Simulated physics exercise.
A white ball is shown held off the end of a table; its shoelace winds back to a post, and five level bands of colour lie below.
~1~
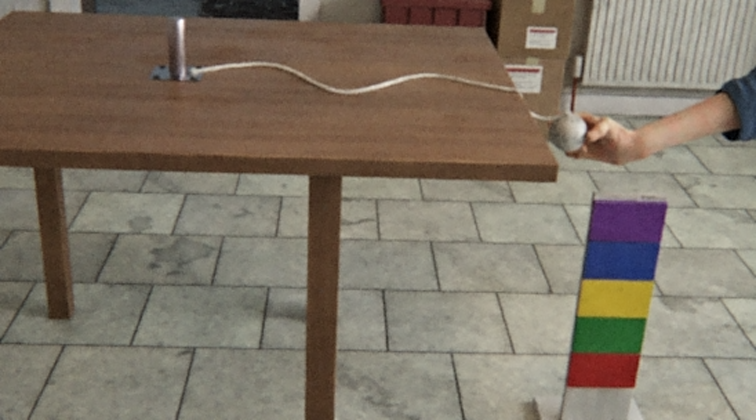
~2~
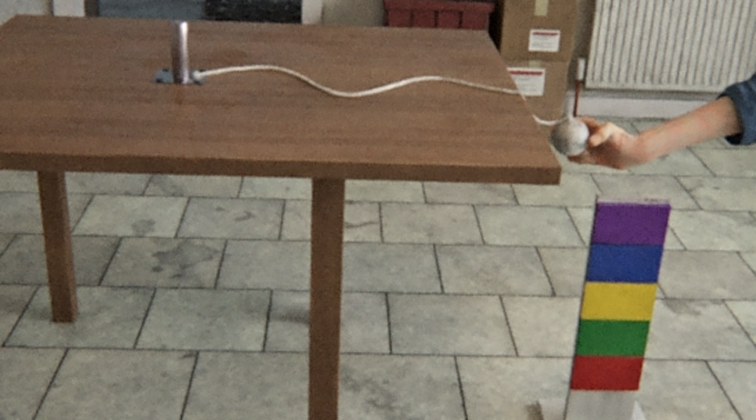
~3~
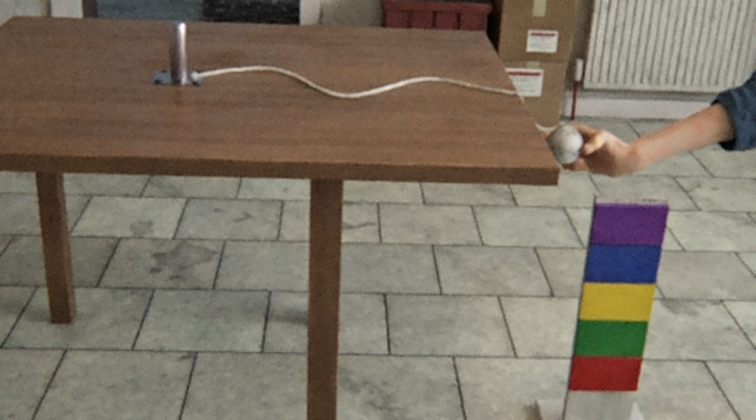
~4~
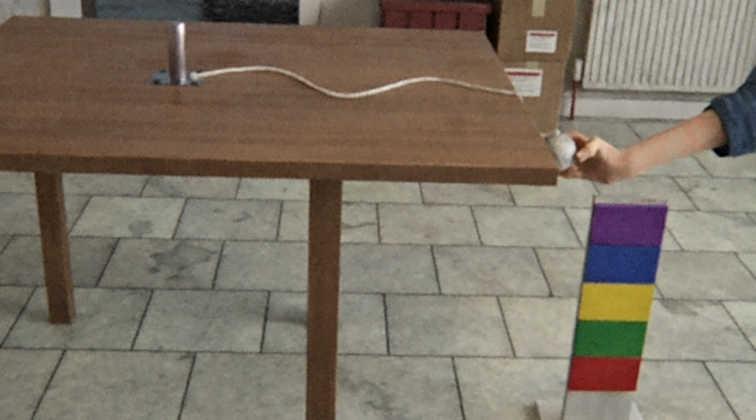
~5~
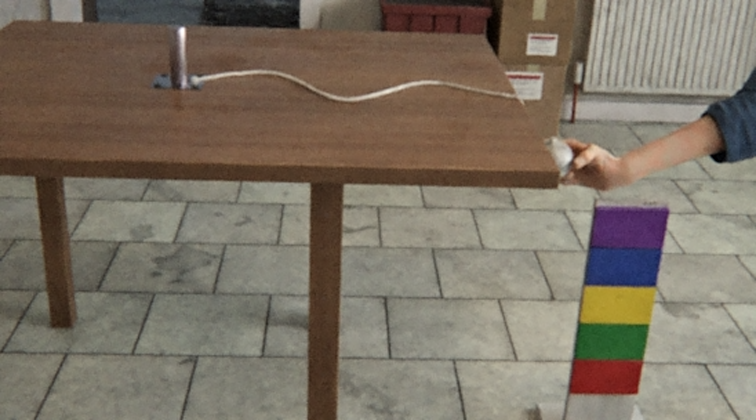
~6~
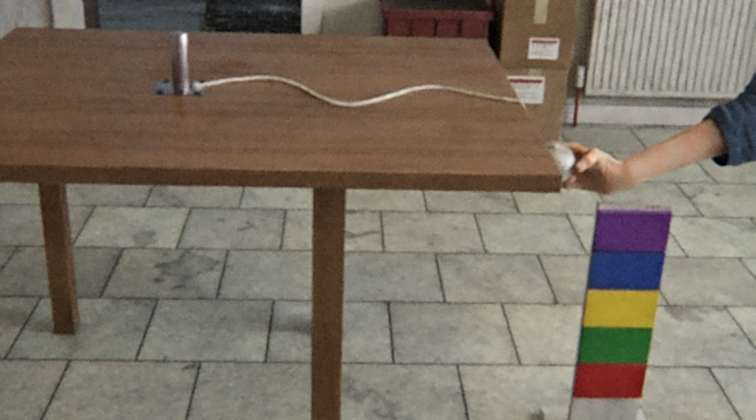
A hand holds a white ball on a shoelace beside a table and lowers it slightly.
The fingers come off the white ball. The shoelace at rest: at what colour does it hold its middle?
The colour is blue.
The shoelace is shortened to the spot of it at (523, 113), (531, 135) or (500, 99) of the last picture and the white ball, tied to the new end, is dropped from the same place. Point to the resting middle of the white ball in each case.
In order, roughly (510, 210), (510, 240) and (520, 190).
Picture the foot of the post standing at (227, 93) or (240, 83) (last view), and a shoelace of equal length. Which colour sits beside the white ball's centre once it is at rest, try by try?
First case: Yellow. Second case: Yellow.
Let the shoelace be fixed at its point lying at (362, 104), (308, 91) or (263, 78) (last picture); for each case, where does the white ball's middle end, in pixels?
Try 1: (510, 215); try 2: (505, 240); try 3: (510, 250).
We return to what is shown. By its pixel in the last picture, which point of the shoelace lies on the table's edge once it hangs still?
Look around (443, 88).
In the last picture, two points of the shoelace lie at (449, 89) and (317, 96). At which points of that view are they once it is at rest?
The first lands at (522, 115), while the second lands at (359, 94).
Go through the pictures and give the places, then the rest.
White ball (568, 133); purple (628, 223); blue (622, 262); yellow (616, 300); green (610, 336); red (604, 372), in the first picture.
White ball (570, 137); shoelace through (235, 69) (301, 77) (354, 95) (418, 80) (493, 89), in the second picture.
White ball (564, 145), in the third picture.
White ball (557, 152); shoelace through (232, 70) (298, 78) (351, 96) (415, 81) (490, 90), in the fourth picture.
White ball (555, 159), in the fifth picture.
White ball (556, 163); shoelace through (235, 80) (301, 87) (354, 105) (418, 89) (493, 98), in the sixth picture.
Soon after, ball near (540, 267); level with blue.
Then, ball near (477, 258); level with blue.
Further on, ball near (507, 265); level with blue.
At rest, ball near (513, 265); level with blue. Its middle rests at the blue band.
